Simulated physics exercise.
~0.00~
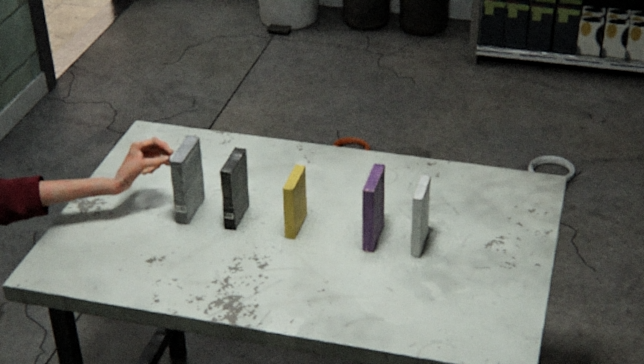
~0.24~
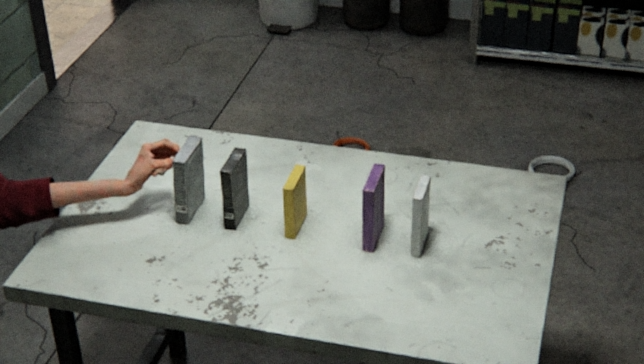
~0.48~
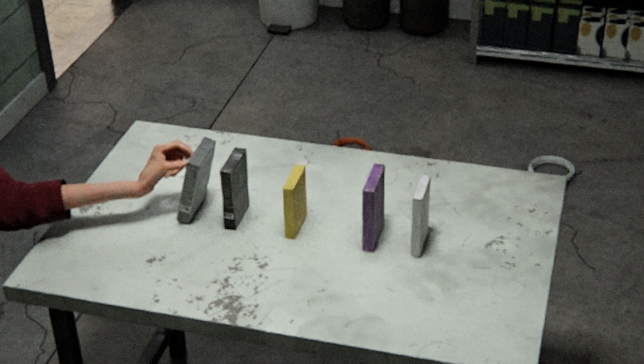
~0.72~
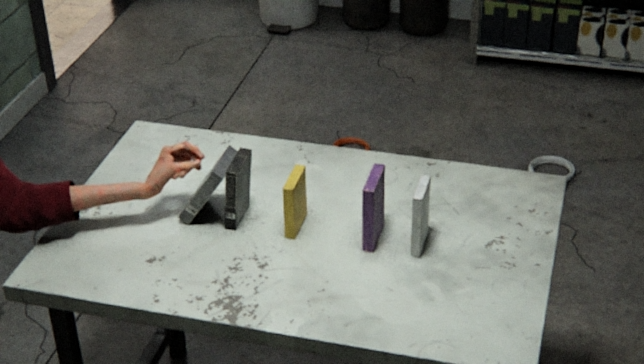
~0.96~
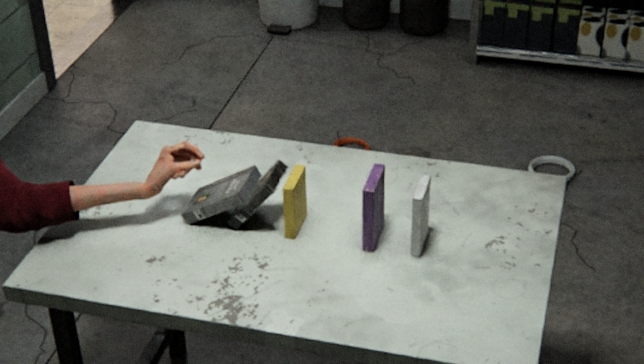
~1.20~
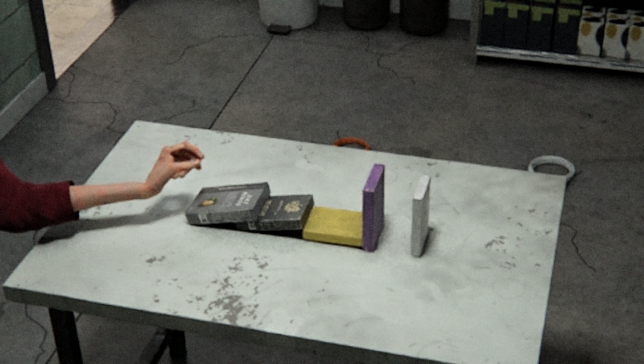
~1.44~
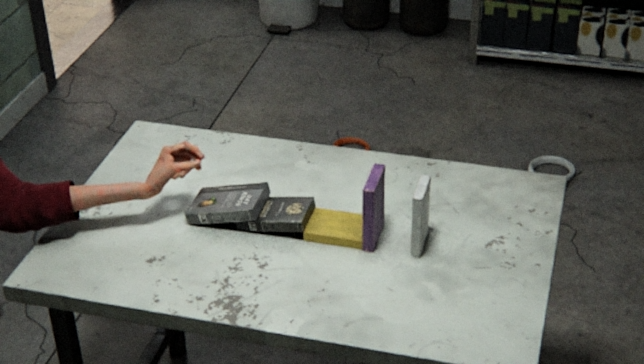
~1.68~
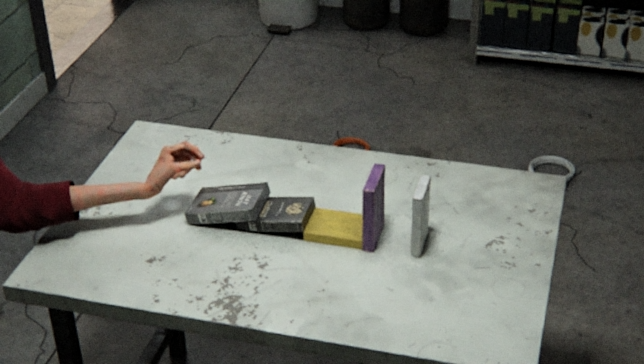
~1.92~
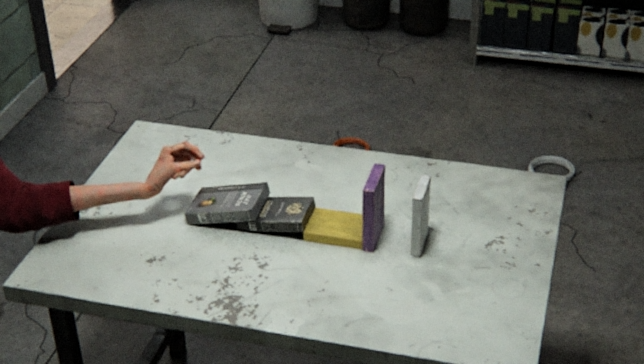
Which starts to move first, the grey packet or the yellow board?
The grey packet moves first, tipping to the right beside the hand while the yellow board is still standing. The yellow board only goes down later, after the black packet has begun to topple.
